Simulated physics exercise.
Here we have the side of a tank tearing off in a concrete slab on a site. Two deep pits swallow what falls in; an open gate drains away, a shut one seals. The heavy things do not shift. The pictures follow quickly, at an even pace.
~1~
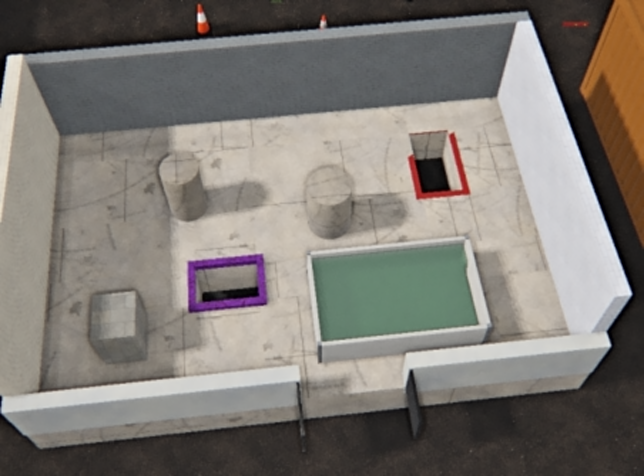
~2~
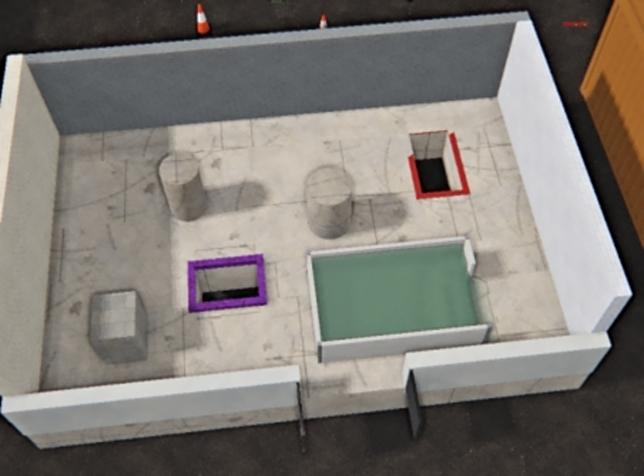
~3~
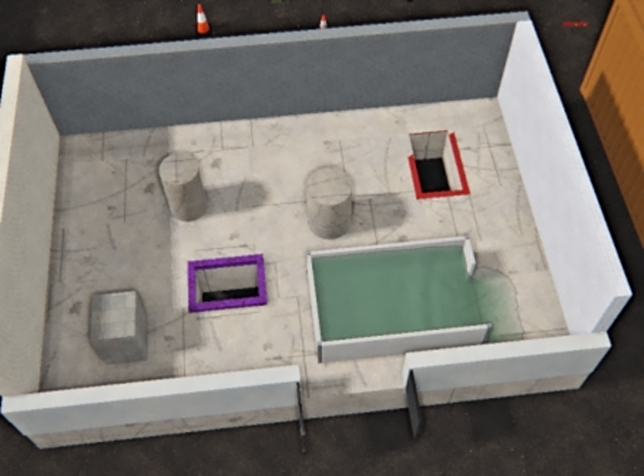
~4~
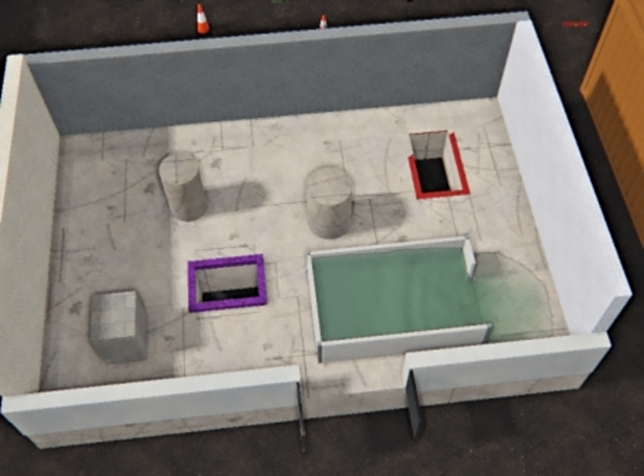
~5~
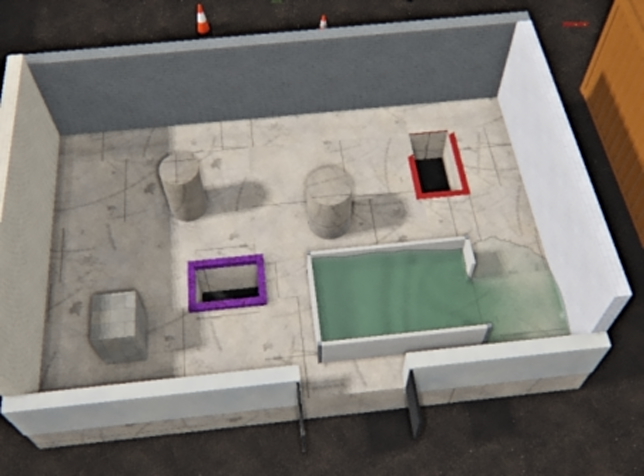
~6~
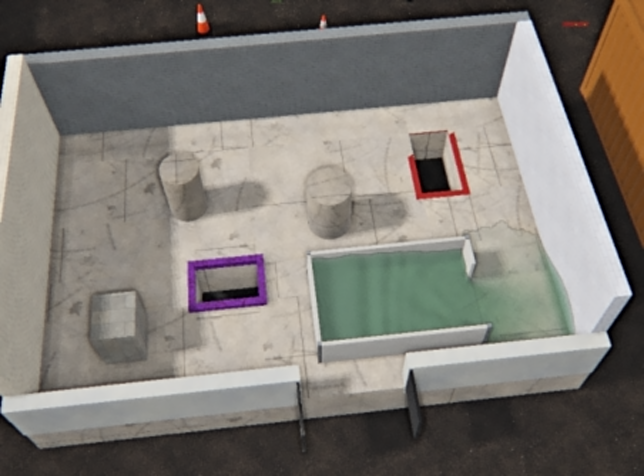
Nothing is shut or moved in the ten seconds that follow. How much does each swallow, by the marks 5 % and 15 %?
The gate takes from 5 to 15 %; the purple pit takes not even 5 %; the red pit takes above 15 %.
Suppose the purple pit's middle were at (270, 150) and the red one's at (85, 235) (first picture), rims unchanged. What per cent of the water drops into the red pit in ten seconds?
Roughly, in per cent: Red 2.
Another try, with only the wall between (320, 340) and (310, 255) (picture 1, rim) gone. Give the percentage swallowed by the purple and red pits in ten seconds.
Roughly, in per cent: Purple 12, red 6.
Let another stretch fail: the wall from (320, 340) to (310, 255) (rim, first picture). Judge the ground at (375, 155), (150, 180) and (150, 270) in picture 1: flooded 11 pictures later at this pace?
In turn: Clear, not flooded, awash.
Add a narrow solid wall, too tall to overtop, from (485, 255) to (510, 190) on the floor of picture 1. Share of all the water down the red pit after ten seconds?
Per cent: Red 12.
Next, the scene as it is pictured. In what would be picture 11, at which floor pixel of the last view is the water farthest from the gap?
At about (514, 181).
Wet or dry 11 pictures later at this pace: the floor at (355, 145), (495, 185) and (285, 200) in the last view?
In turn: Not flooded, wet, no water.
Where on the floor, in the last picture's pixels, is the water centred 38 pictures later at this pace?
At about (421, 255).
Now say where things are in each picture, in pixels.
The first frame shows still water in the water tank at (396, 291).
In the second frame, water pours out at (474, 307) and has run to (488, 345).
In the third frame, the front is at (500, 277), out from the gap at (474, 308).
In the fourth frame, water pours out at (474, 308) and has run to (539, 286).
In the fifth frame, the front is at a hidden place, out from the gap at (474, 308).
In the sixth frame, the front is at (539, 239), out from the gap at (474, 308).
A moment on, water covers 10 % of the floor; the gate 0 %, the purple pit 0 %, the red pit 0 %.
Next, water covers 15 % of the floor; the gate 0 %, the purple pit 0 %, the red pit 0 %.
Then, water covers 30 % of the floor; the gate 1 %, the purple pit 0 %, the red pit 6 %.
Later, water covers 50 % of the floor; the gate 5 %, the purple pit 0 %, the red pit 18 %.
In the end, water covers 75 % of the floor; the gate 8 %, the purple pit 0 %, the red pit 32 %.
